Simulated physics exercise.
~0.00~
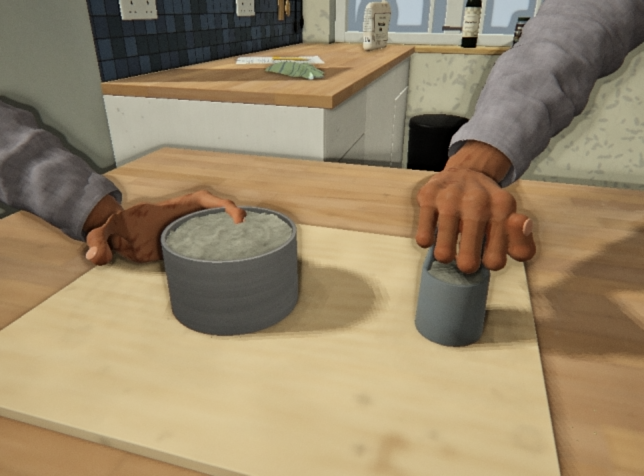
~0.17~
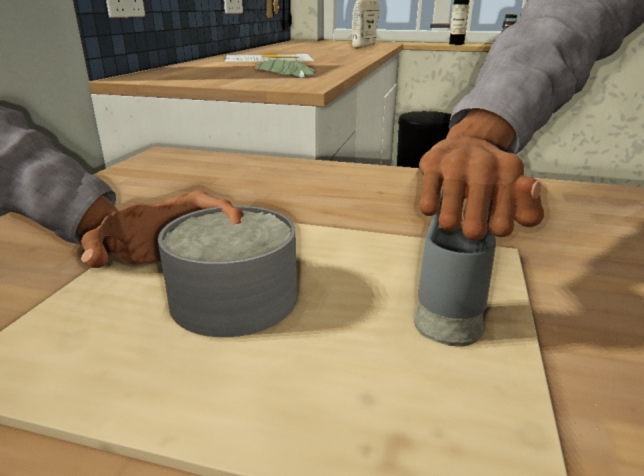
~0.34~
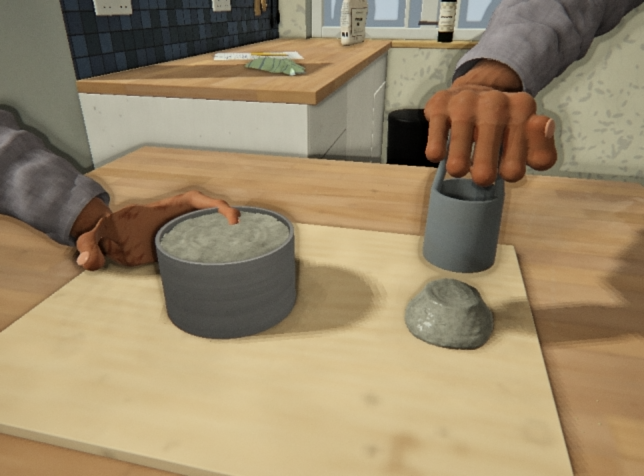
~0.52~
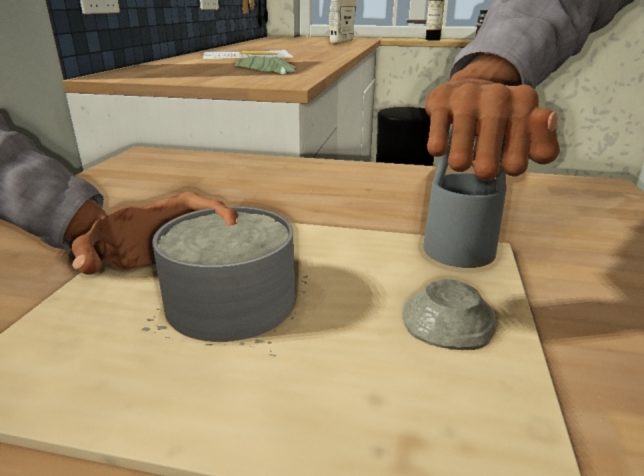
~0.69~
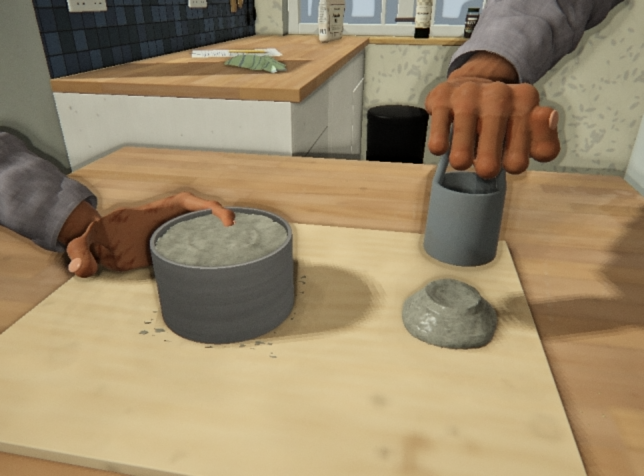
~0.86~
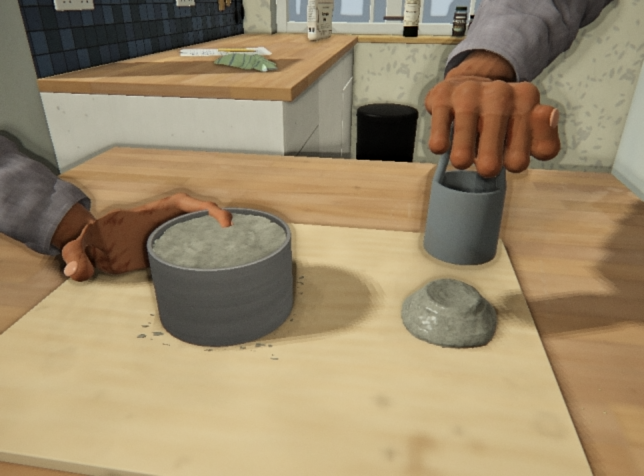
A wide dark grey ring full of grey clay sits on a pale board on a wooden kitchen table, seen from slightly above, a hand resting at its left. At right, another hand lifts a narrow grey bottomless pot straight up, then holds it still. The clay left beneath slumps into a low mound, crumbs appear around the unmoved ring, and the camera drifts slightly.
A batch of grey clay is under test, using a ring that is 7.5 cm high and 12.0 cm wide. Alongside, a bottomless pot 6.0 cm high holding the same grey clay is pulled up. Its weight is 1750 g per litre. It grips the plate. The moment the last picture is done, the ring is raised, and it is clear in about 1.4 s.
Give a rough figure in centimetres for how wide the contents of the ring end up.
I would say roughly 20.6 centimetres.
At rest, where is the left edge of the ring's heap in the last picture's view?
Location: About (116, 325).
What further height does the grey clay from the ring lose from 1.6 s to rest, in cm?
Roughly another 0.5 cm.
After 1.2 s, the ring is up 1.7 cm; the grey clay has come down 0.3 cm to 7.2 cm and is 13 cm wide.
After 1.6 s, the ring is up 5.0 cm; the grey clay has come down 3.0 cm to 4.5 cm and is 19 cm wide.
After 1.9 s, the ring is up 7.5 cm; the grey clay has come down 3.5 cm to 4.0 cm and is 20 cm wide.
After 2.3 s, the ring is clear; the grey clay has come down 3.6 cm to 3.9 cm and is 20 cm wide.
After 2.7 s, at rest, the ring is clear; the grey clay has come down 3.6 cm to 3.9 cm and is 21 cm wide.
